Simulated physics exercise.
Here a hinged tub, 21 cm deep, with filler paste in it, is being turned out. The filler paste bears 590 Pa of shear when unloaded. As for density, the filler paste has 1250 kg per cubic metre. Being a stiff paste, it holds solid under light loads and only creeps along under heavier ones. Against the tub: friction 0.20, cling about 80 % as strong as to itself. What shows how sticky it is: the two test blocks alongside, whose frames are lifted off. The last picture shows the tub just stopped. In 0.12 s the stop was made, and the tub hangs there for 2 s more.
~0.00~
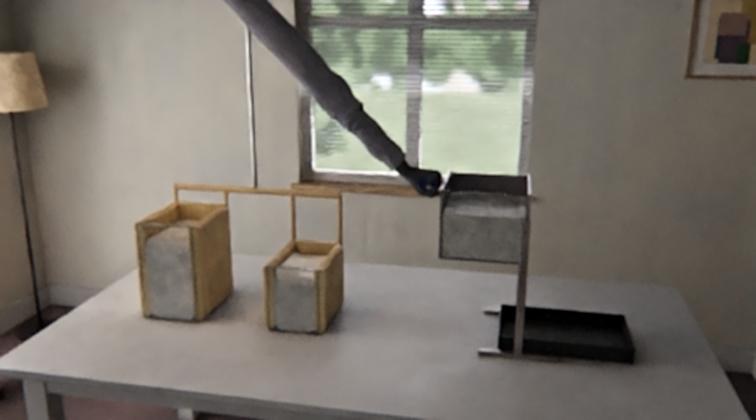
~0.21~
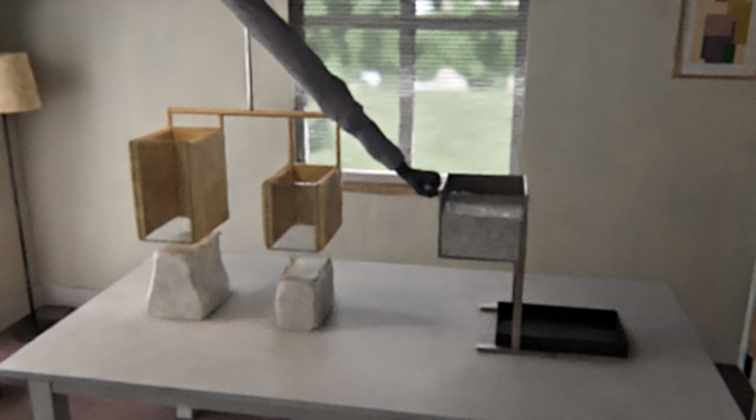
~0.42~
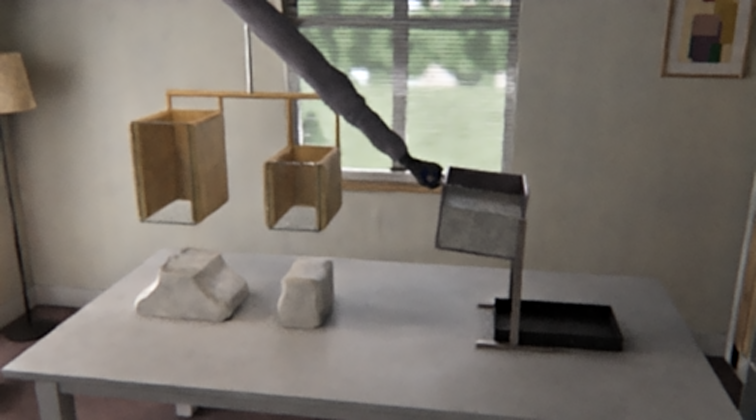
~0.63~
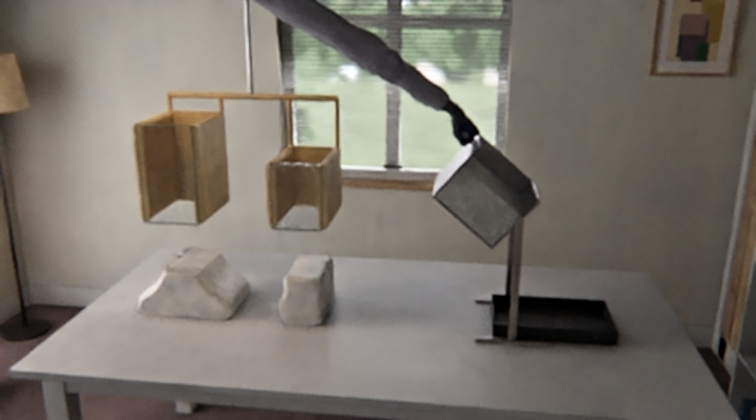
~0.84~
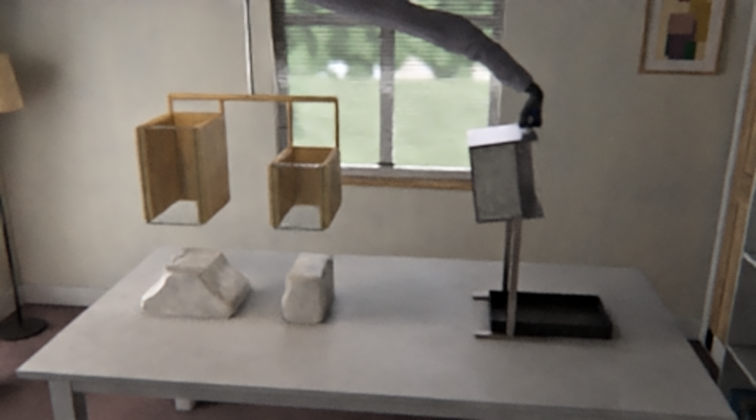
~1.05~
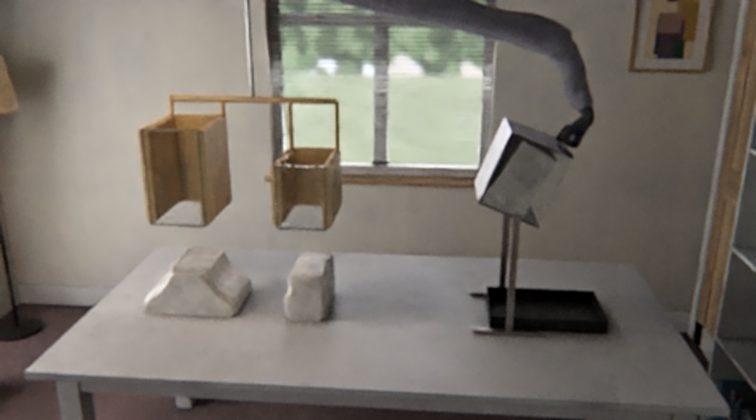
To begin with, two wooden casings rise together off a pair of pale blocks on a table, and the left block slumps low and wide while the right one sags only slightly. Then a dark-sleeved arm turns the hinged grey tub over to the right, above a black tray that stays empty.
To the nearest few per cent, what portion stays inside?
About 0 %.
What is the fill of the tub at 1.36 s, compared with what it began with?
About 30 %.
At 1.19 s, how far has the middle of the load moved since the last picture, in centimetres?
Displacement noted: Approx. 9 cm... about that.
After 1.19 s, the tub is at 111 degrees and holds 76 %.
After 1.36 s, the tub is at 111 degrees and holds 32 %.
After 1.53 s, the tub is at 111 degrees and holds 25 %.
After 1.70 s, the tub is at 111 degrees and holds 19 %.
After 3.05 s, the tub is at 111 degrees and holds 0 %.
